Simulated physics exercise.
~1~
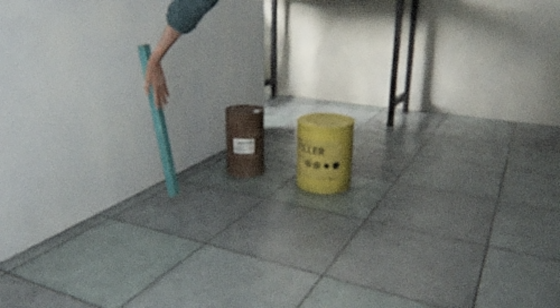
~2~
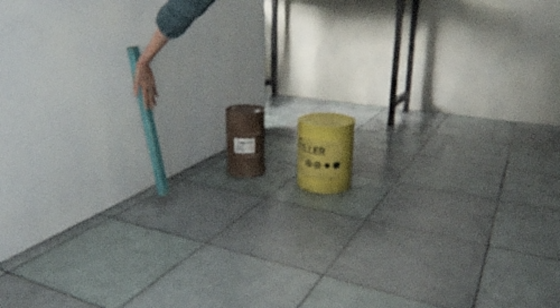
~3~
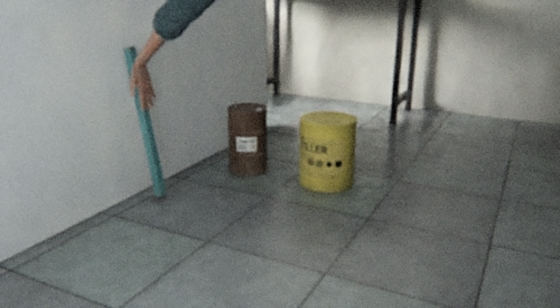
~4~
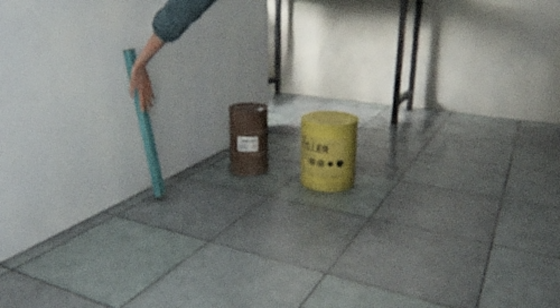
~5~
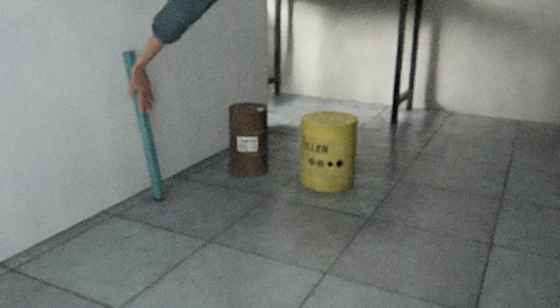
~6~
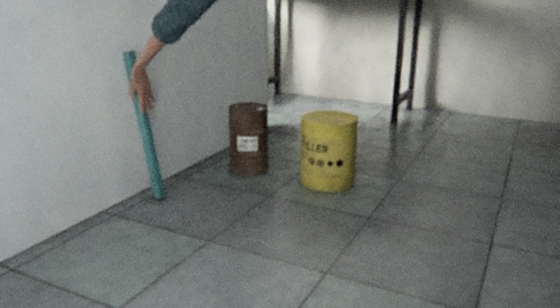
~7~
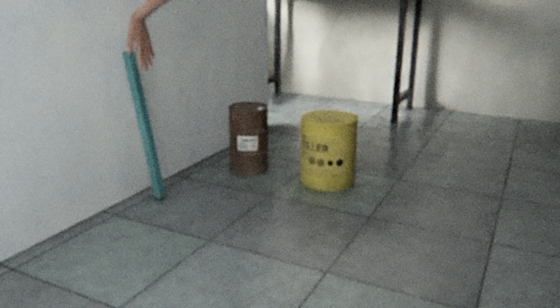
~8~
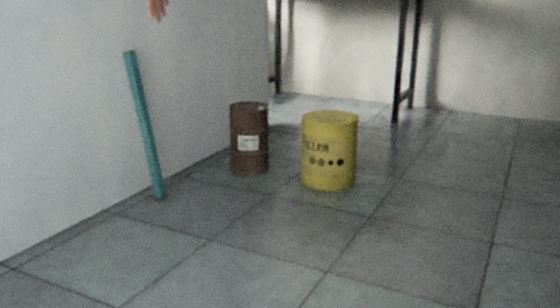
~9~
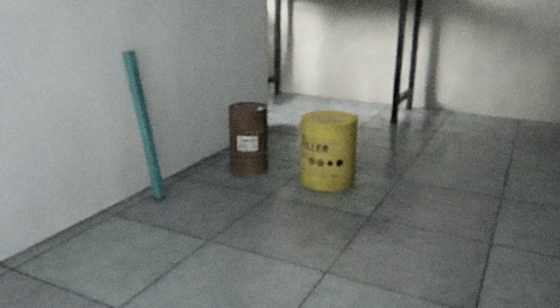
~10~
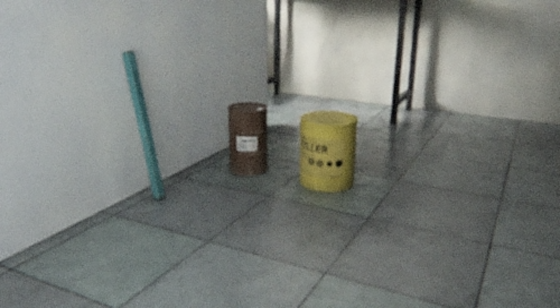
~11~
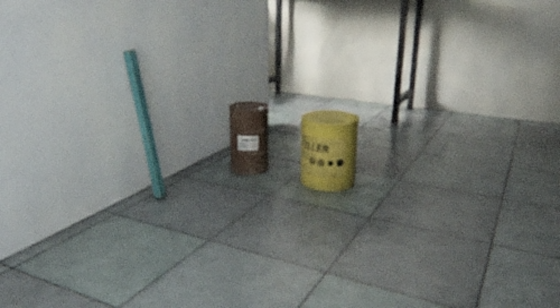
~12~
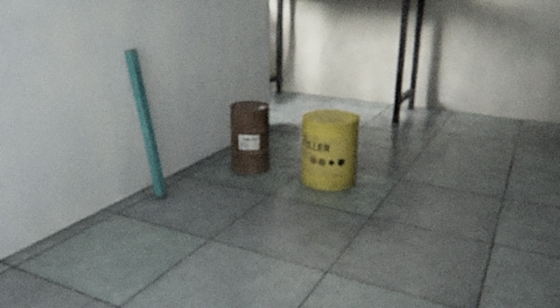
A turquoise pole, held by a hand, shifts slightly left and is set leaning against a pale wall, near a brown canister and a yellow pail on a tiled floor. The hand lets go and withdraws upward, and the pole stays leaning there, still.
